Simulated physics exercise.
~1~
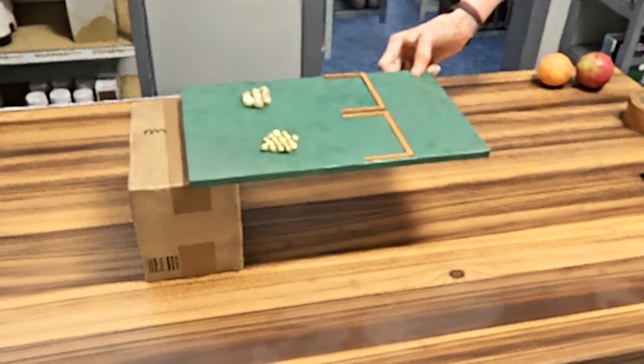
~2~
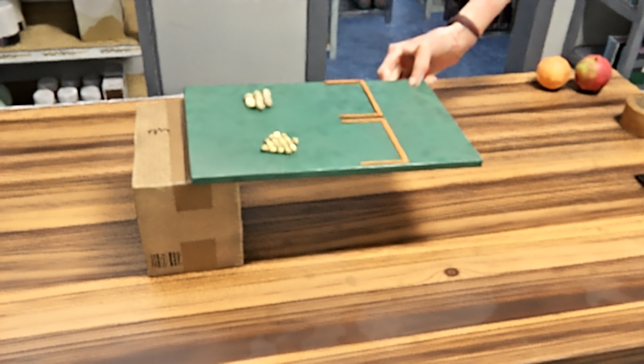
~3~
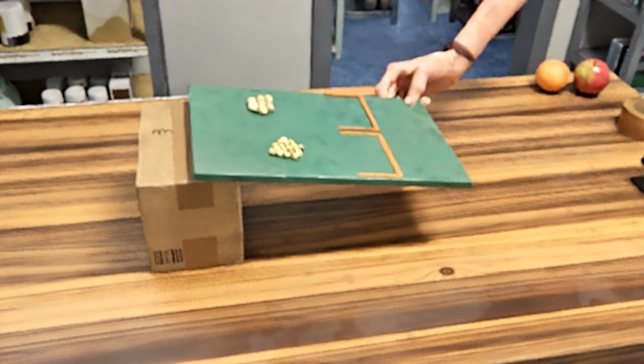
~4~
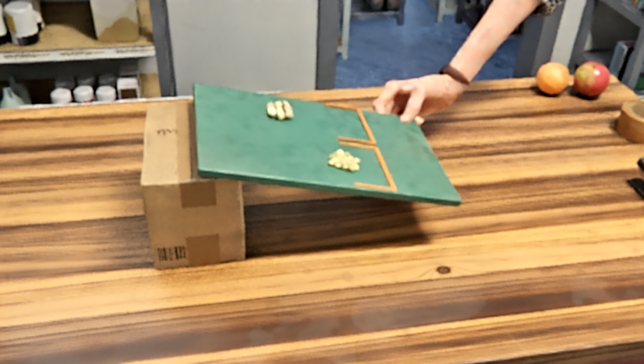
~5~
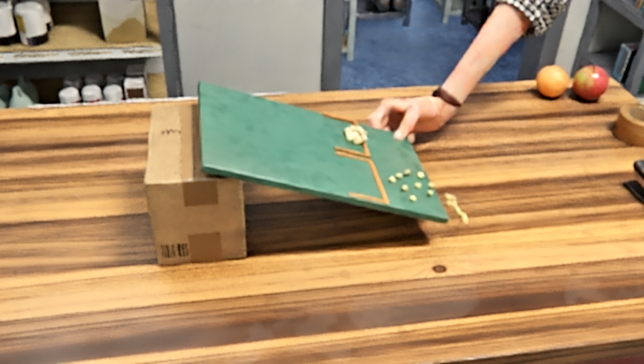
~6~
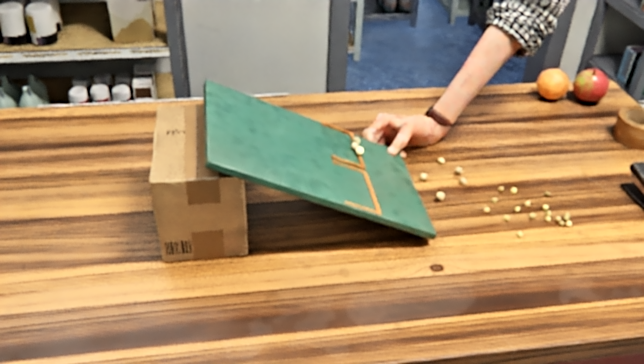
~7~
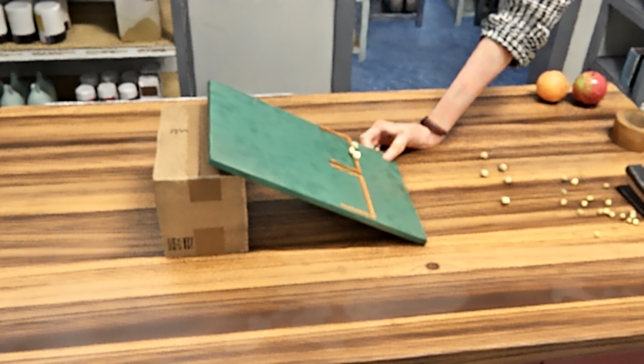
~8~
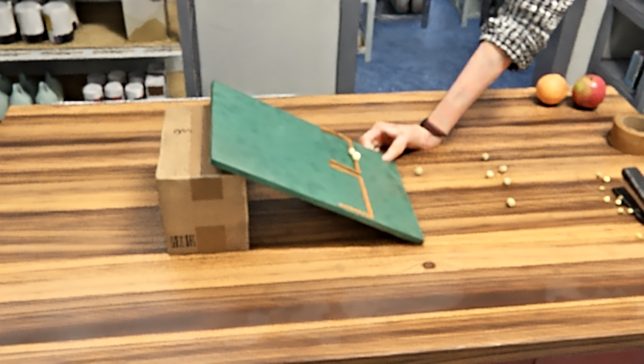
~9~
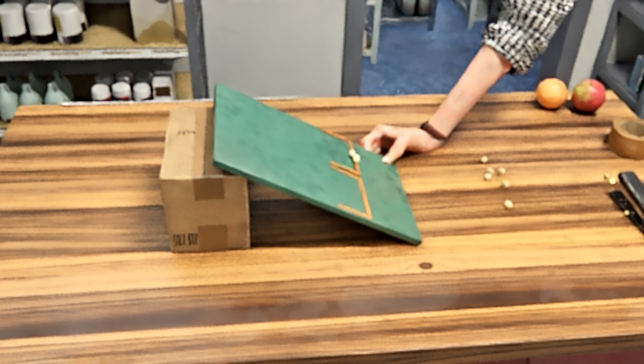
We see a hand lower the right end of a green board propped on a cardboard box until two heaps of small pale pieces slide right past orange barriers, the near heap scattering entirely across the wooden counter, while a few far pieces remain by the fingers.
